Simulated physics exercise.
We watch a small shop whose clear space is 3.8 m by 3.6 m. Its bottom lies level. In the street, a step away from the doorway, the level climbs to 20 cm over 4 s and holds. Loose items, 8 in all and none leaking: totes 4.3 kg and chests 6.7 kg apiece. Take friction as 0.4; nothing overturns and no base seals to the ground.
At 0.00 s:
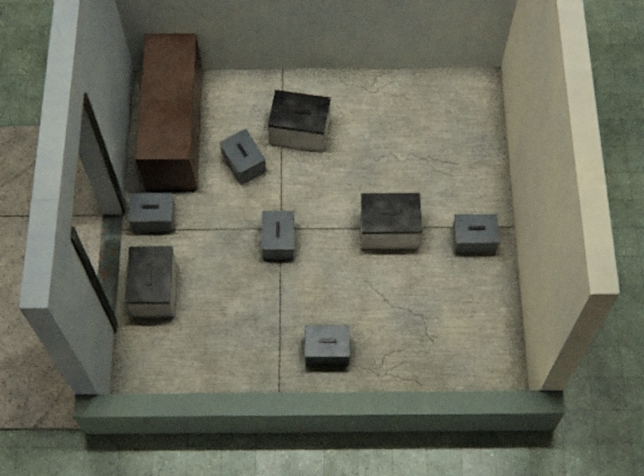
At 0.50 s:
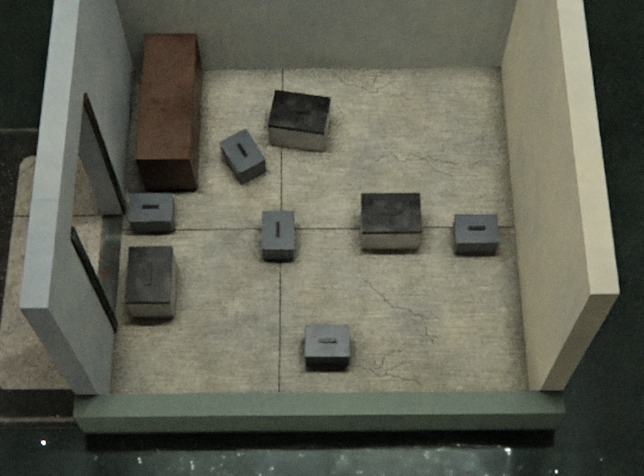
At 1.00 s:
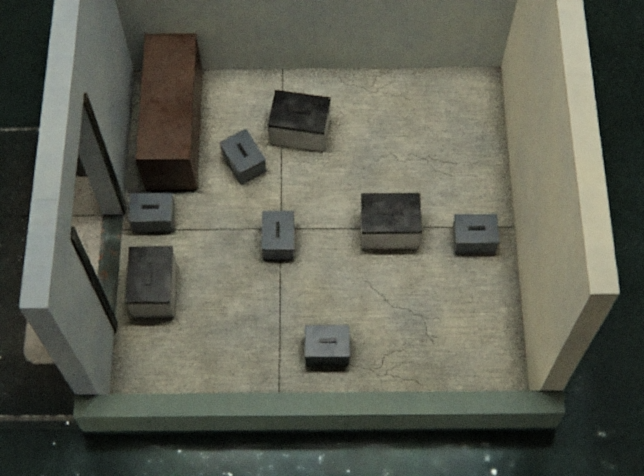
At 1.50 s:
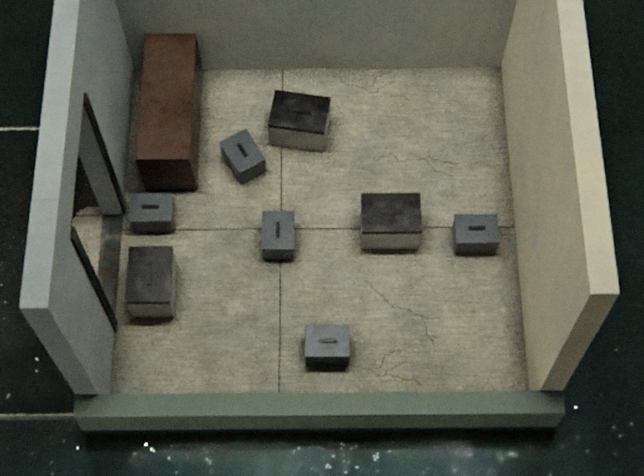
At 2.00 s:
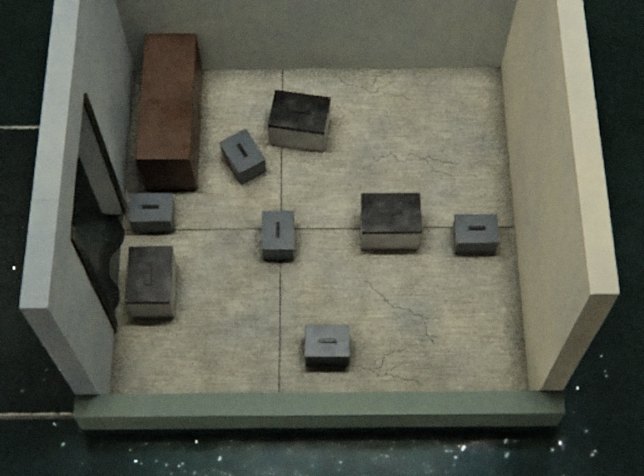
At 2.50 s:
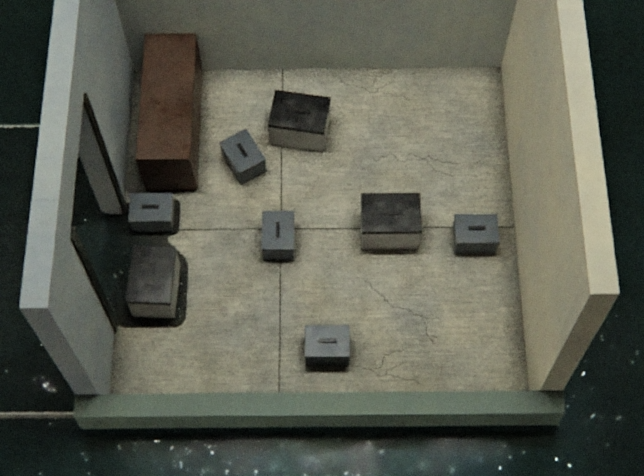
A small walled shop holds still boxes while dark water spreads outside and through the left doorway.
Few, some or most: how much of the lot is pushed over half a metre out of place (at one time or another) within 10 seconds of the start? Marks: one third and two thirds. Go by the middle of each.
That comes to one to two thirds.
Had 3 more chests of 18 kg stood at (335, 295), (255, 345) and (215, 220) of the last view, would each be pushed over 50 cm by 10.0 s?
In that order: More, more, past it.
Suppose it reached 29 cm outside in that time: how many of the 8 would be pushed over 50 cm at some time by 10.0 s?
Then 7.
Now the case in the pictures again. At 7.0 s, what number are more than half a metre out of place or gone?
4 of them.
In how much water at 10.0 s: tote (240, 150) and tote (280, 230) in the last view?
About 4 and 5 cm.
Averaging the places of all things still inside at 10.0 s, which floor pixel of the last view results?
Near (348, 170).
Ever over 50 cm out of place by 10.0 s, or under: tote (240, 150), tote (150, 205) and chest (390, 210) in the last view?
In that order: Less, short of it, over.
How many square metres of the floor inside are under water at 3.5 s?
Roughly 2.5 m2.
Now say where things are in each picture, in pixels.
A chest at (149, 274) rests on the ground; a tote at (327, 341), on the bottom; 0.0 m2 under water; 0 of 8 have shifted, in the first picture.
A chest at (149, 274) rests on the ground; a tote at (327, 341) rests on the ground; 0.0 m2 under water; 0 of 8 have shifted, in the second picture.
A chest at (149, 274) rests on the ground; a tote at (327, 341) rests on the ground; 0.0 m2 under water; 0 of 8 have shifted, in the third picture.
A chest at (149, 274) rests on the ground; a tote at (327, 341) rests on the ground; water covers 0.0 m2; 0 of 8 have shifted, in the fourth picture.
A chest at (149, 274) rests on the ground; a tote at (327, 341) rests on the ground; water covers 0.0 m2; 0 of 8 have shifted, in the fifth picture.
A chest at (151, 274) rests on the ground; a tote at (327, 341) rests on the ground; 0.3 m2 under water; 0 of 8 have shifted, in the sixth picture.
After 3.5 s 1 of 8 are over 50 cm from their spots; 0 afloat.
After 4.5 s 2 of 8 are over 50 cm from their spots; 0 afloat.
After 7.0 s 4 of 8 are over 50 cm from their spots; 5 afloat.
After 10.0 s 5 of 8 are over 50 cm from their spots, and 5 have been at some point; 7 afloat.
